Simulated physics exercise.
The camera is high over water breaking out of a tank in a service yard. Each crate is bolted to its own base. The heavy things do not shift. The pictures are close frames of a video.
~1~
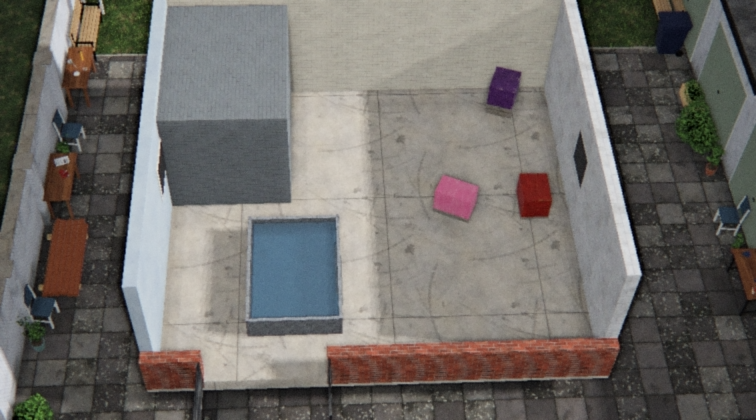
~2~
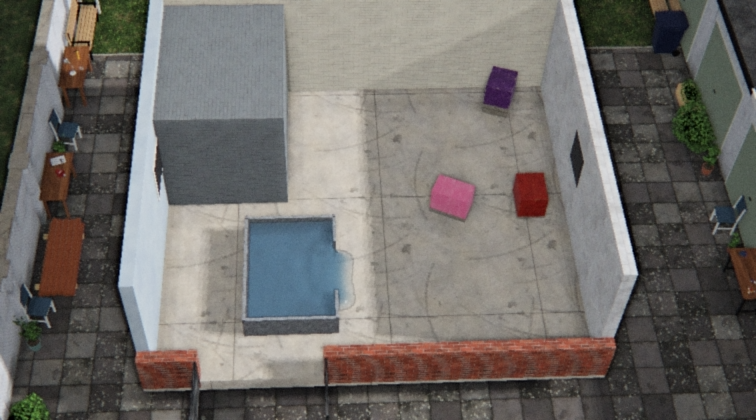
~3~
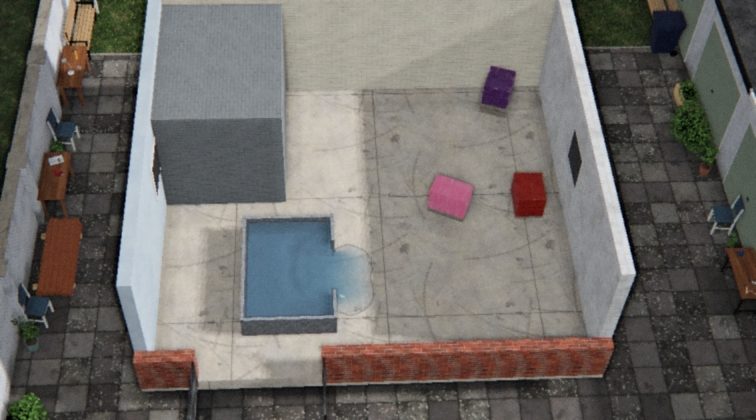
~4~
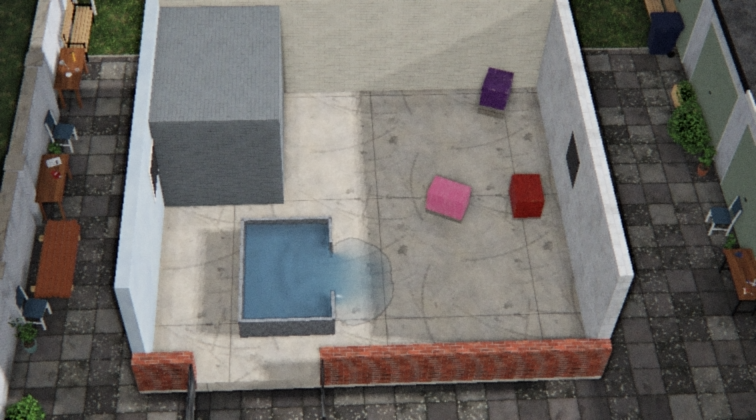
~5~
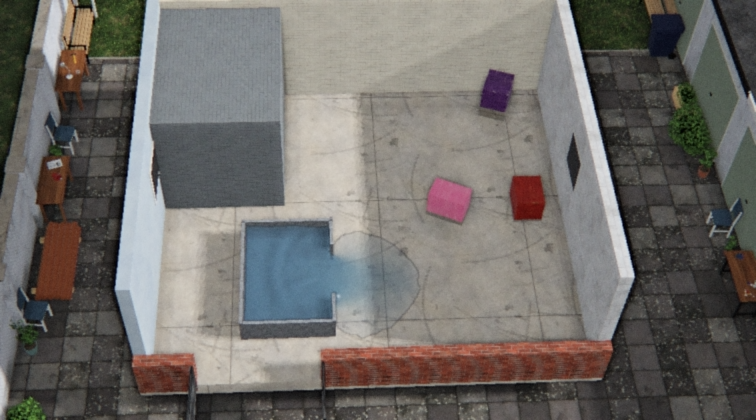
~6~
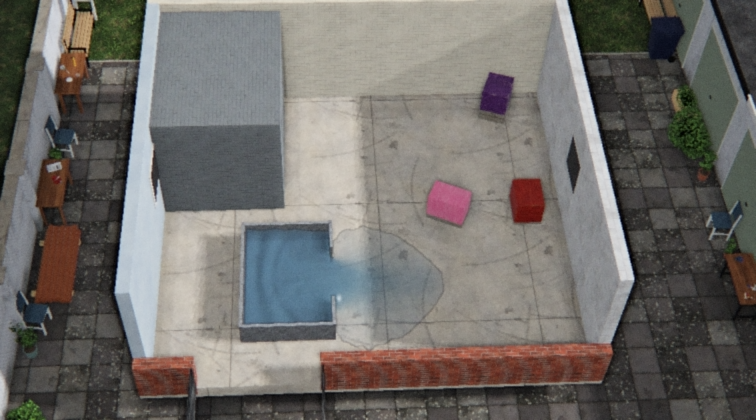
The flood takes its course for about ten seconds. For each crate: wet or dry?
In the end: The pink crate is wetted; the purple crate escapes dry; the red crate is wetted.
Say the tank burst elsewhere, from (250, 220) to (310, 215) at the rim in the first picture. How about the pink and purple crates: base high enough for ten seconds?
My reading: Pink remains dry, purple escapes it.
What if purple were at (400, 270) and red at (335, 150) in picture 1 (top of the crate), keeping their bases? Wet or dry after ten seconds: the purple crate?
In short: Purple crate is soaked.
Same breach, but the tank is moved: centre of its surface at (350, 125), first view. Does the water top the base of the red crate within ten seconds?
One by one: The red crate ends up wet.
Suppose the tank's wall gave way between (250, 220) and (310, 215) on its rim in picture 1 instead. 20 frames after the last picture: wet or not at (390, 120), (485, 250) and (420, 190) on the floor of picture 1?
One after the other: Awash, no water, awash.
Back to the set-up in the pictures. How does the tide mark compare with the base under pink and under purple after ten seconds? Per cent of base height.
Near 160 and 30 in a hundred.
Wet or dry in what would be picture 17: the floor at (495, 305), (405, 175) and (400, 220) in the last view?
One after the other: Under water, dry, under water.
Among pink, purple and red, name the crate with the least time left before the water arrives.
The pink crate.
A moment on, water covers 20 % of the floor; the pink crate water round its plinth, the purple crate not reached, the red crate not reached.
Next, water covers 35 % of the floor; the pink crate water round its plinth, the purple crate not reached, the red crate water round its plinth.
Then, water covers 40 % of the floor; the pink crate water round its plinth, the purple crate not reached, the red crate water round its plinth.
Later, water covers 55 % of the floor; the pink crate water round its plinth, the purple crate water round its plinth, the red crate water round its plinth.
In the end, water covers 80 % of the floor; the pink crate was topped, the purple crate stayed above the water, the red crate was topped.
